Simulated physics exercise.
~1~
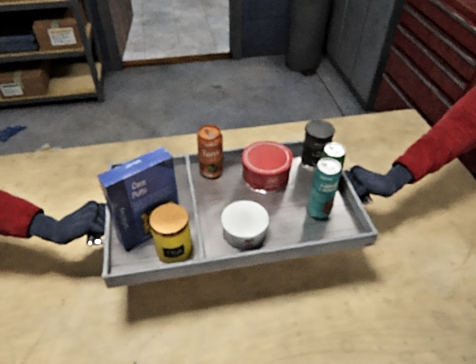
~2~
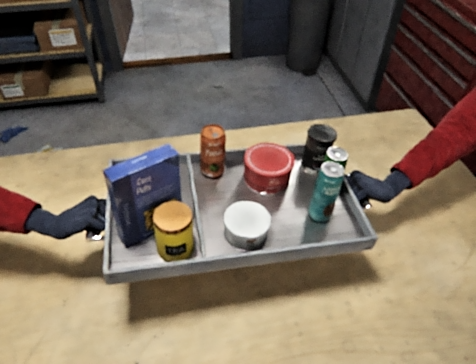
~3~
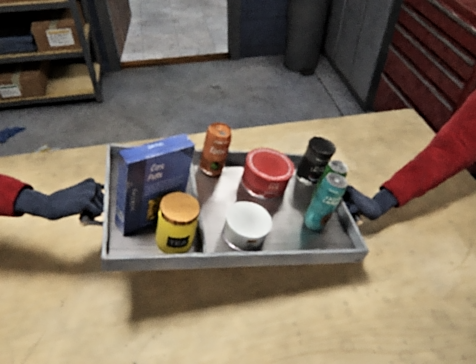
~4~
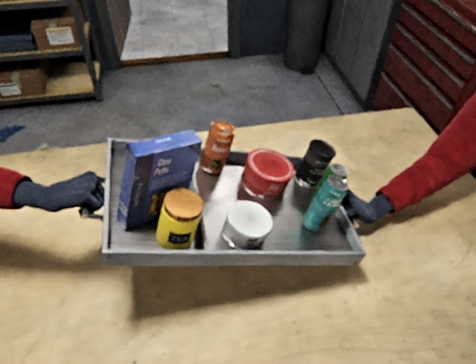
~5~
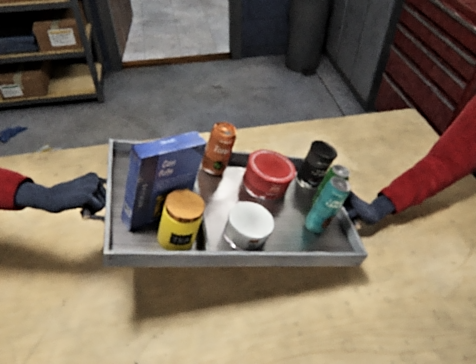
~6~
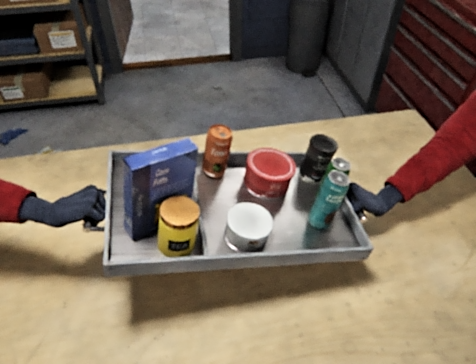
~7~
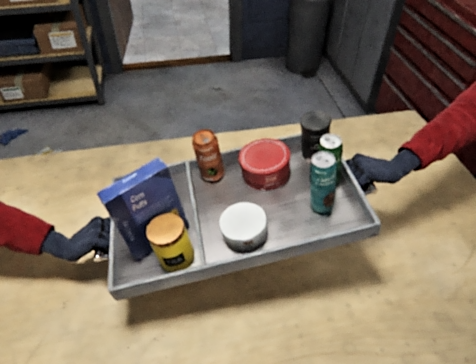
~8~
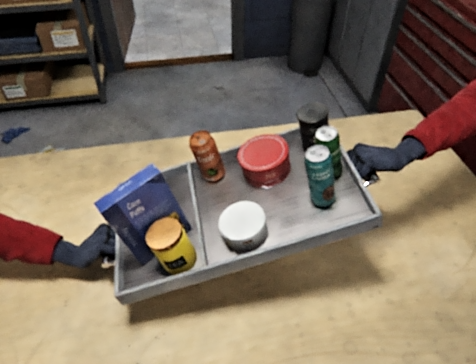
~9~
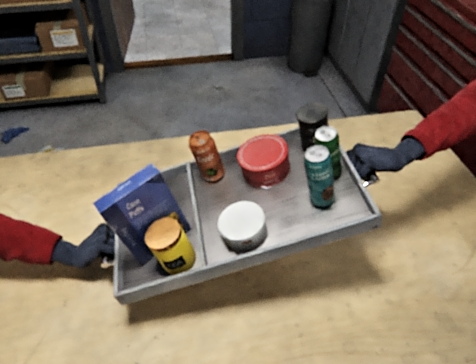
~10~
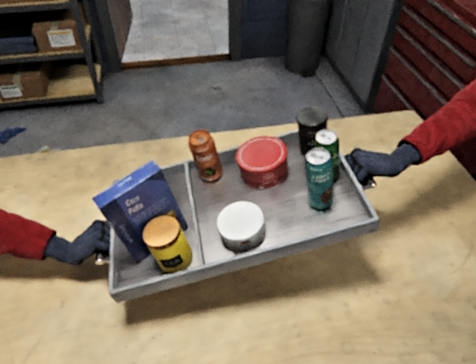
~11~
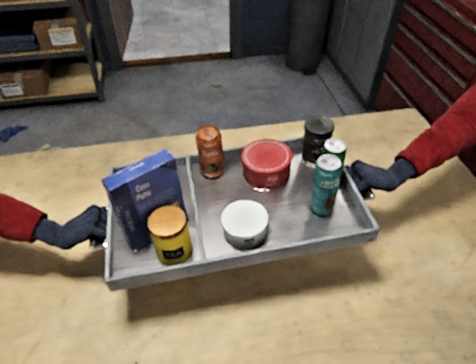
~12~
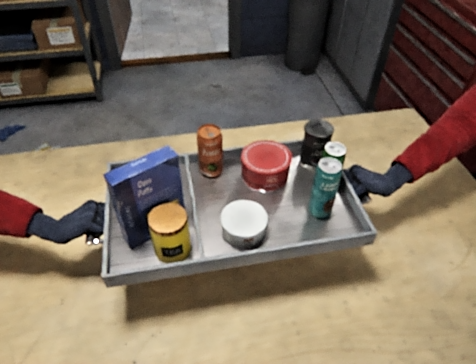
The clip opens on two gloved hands holding a grey tray level above a wooden table, loaded with a blue packet, a yellow jar, a red tub, a white tub and several cans and tins. The hands tip the tray so its right edge dips, and the packet, jar and cans lean with it. After a short hold, they swing it back the other way until the left edge is low, and pause again. Finally the tray returns to about level, with the blue packet still standing and everything upright and in place.
